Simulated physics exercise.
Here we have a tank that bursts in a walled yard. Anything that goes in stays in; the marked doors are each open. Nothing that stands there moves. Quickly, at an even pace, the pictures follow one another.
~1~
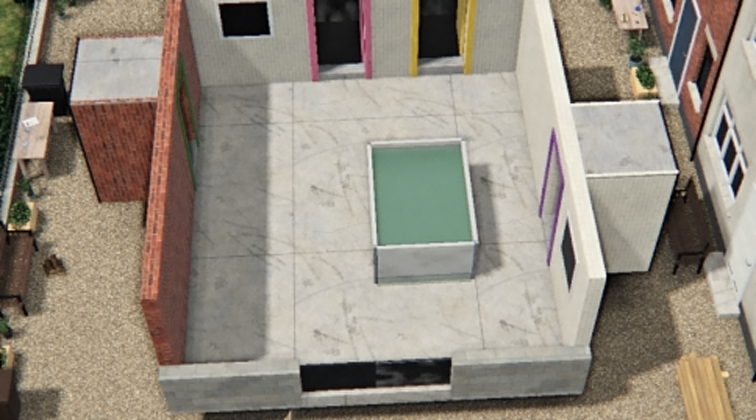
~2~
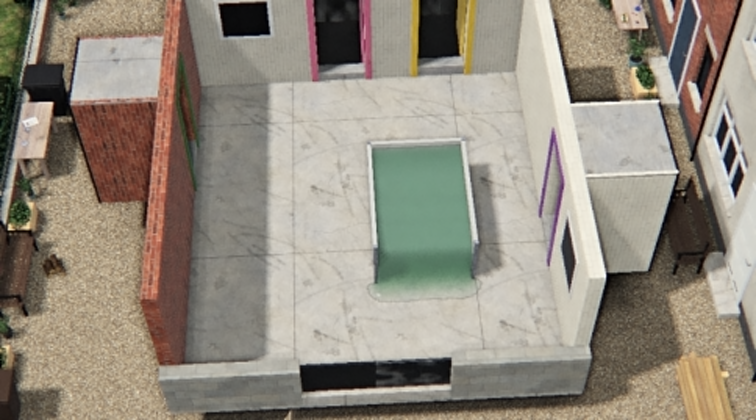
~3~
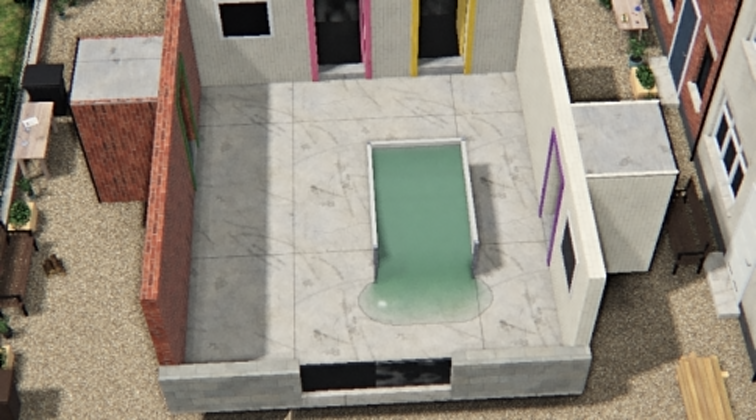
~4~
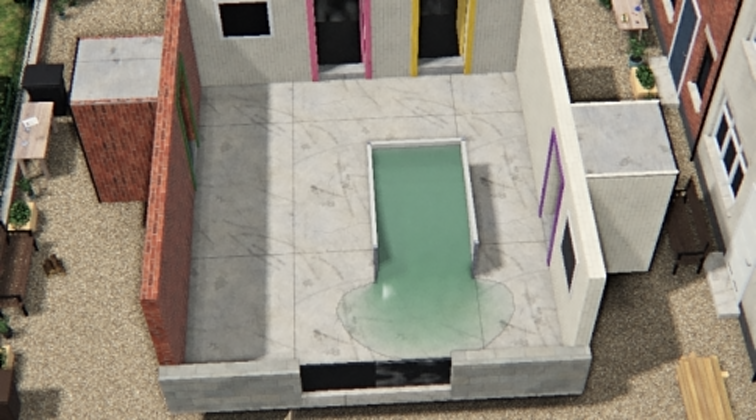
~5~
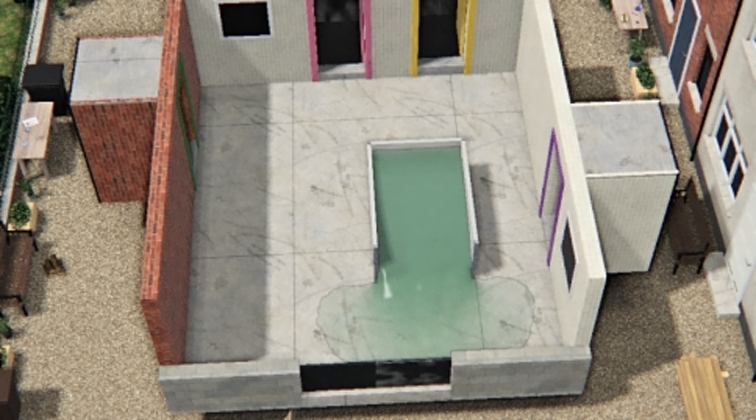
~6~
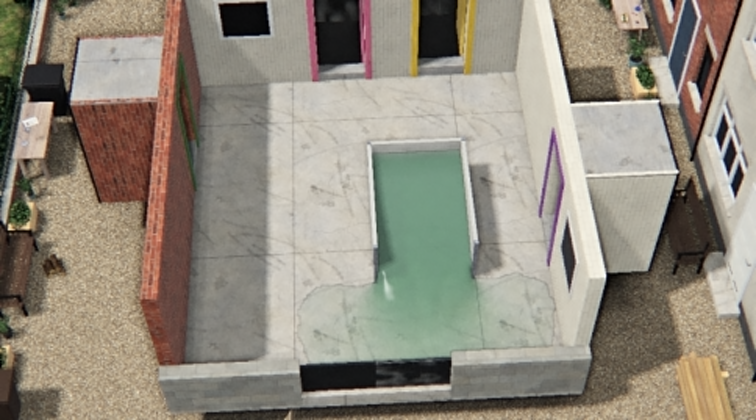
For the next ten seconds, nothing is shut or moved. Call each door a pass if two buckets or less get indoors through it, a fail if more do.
Pink door: Pass, purple door: Pass, yellow door: Pass, green door: Pass.
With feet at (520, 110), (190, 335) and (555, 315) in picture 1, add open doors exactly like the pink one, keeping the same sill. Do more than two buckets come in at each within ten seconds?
One after the other: Keeps below it, floods, lets more in.
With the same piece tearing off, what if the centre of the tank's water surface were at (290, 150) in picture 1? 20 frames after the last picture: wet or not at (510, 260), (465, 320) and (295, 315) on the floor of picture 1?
In order: Submerged, submerged, submerged.
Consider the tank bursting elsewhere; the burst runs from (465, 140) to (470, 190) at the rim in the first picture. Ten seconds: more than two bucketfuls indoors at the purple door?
Result for purple door: It tops the limit.
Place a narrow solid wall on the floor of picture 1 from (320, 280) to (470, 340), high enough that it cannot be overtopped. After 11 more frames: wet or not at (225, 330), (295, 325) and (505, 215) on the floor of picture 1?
Log, spots one to three: Spared; spared; swamped.
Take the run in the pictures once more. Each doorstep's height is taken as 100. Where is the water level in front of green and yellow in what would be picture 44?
Roughly 30 and 70 %.
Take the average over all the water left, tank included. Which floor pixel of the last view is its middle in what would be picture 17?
Around pixel (412, 309).
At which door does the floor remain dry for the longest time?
I'd go with the pink-painted one.
A moment on, water covers 20 % of the floor; the pink door not reached, the purple door not reached, the yellow door not reached, the green door not reached.
Next, water covers 30 % of the floor; the pink door not reached, the purple door wet at the sill, nothing in, the yellow door not reached, the green door not reached.
Then, water covers 65 % of the floor; the pink door not reached, the purple door wet at the sill, nothing in, the yellow door wet at the sill, nothing in, the green door wet at the sill, nothing in.
Later, water covers 95 % of the floor; the pink door wet at the sill, nothing in, the purple door wet at the sill, nothing in, the yellow door wet at the sill, nothing in, the green door wet at the sill, nothing in.
In the end, water covers 100 % of the floor; the pink door under two buckets in, the purple door wet at the sill, nothing in, the yellow door wet at the sill, nothing in, the green door wet at the sill, nothing in.
